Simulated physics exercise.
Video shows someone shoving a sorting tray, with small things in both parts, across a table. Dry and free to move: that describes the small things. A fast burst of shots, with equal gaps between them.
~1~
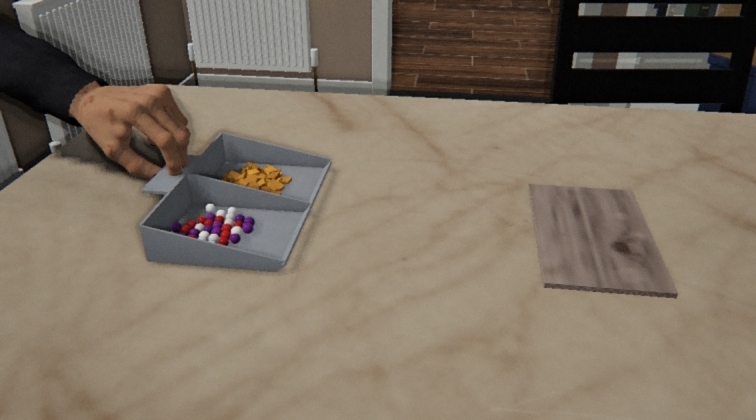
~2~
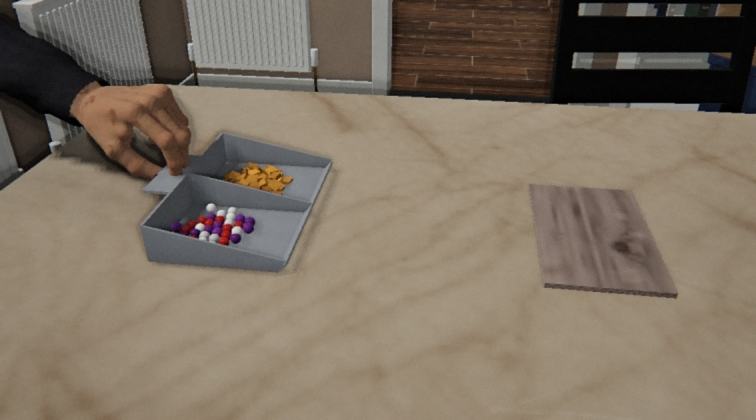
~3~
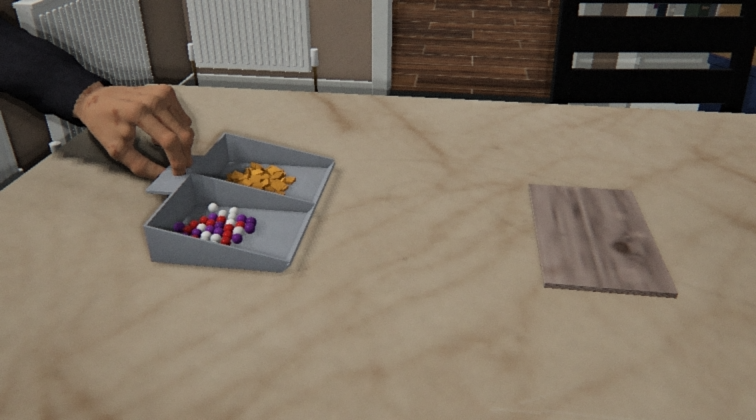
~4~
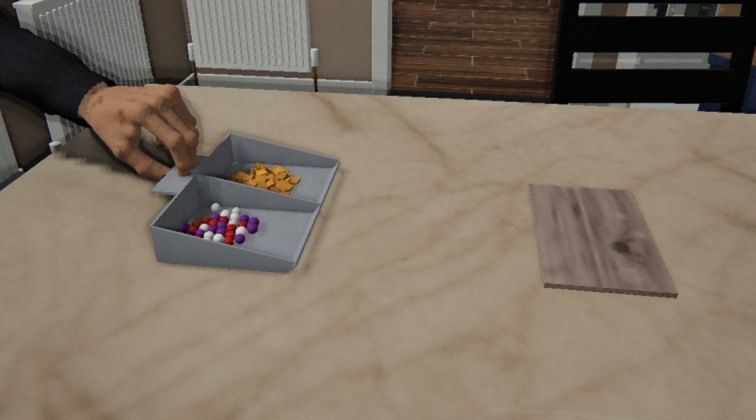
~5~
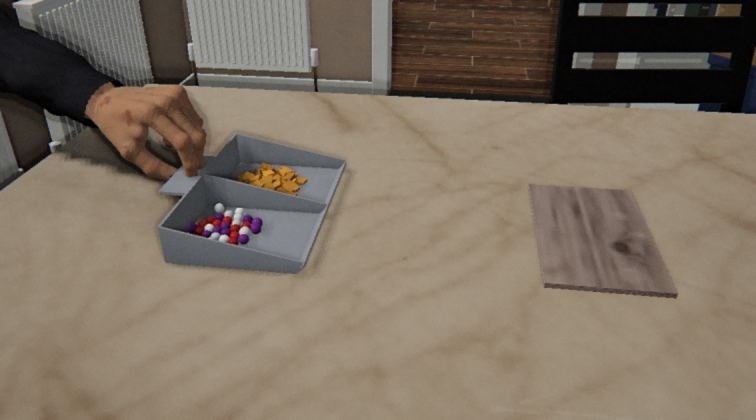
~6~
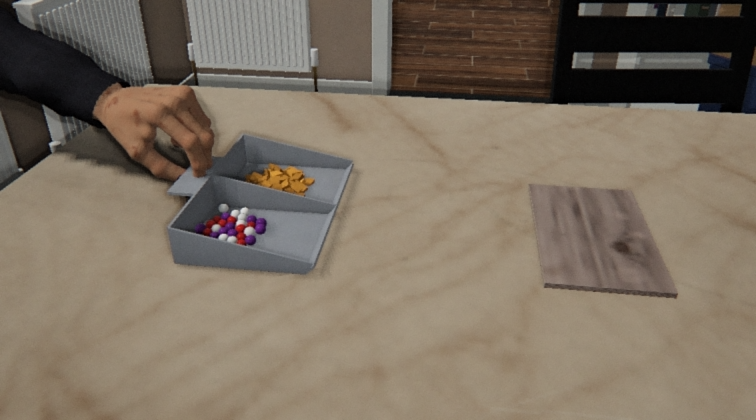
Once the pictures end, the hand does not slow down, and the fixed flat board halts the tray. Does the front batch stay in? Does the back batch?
Result: Front batch fully retained, back batch fully retained.
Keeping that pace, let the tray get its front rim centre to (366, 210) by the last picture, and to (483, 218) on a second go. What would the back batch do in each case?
So the first time round it keeps all its pieces in, and the next time it loses some out the front.
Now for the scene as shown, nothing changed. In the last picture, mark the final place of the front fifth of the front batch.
About (508, 255).
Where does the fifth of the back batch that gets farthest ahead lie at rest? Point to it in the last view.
Look around (487, 198) in the final frame.
Then, 0.59 s later than the last frame, tray still sliding, front rim near (429, 215); front batch all inside; back batch all inside.
Then, 1.27 s later than the last frame, tray stopped at the flat board; front batch all inside; back batch all inside.
Then, 1.48 s later than the last frame, tray stopped at the flat board; front batch all inside, moved towards the front rim; back batch all inside.
When it is over, tray stopped at the flat board; front batch all inside, moved towards the front rim; back batch all inside.
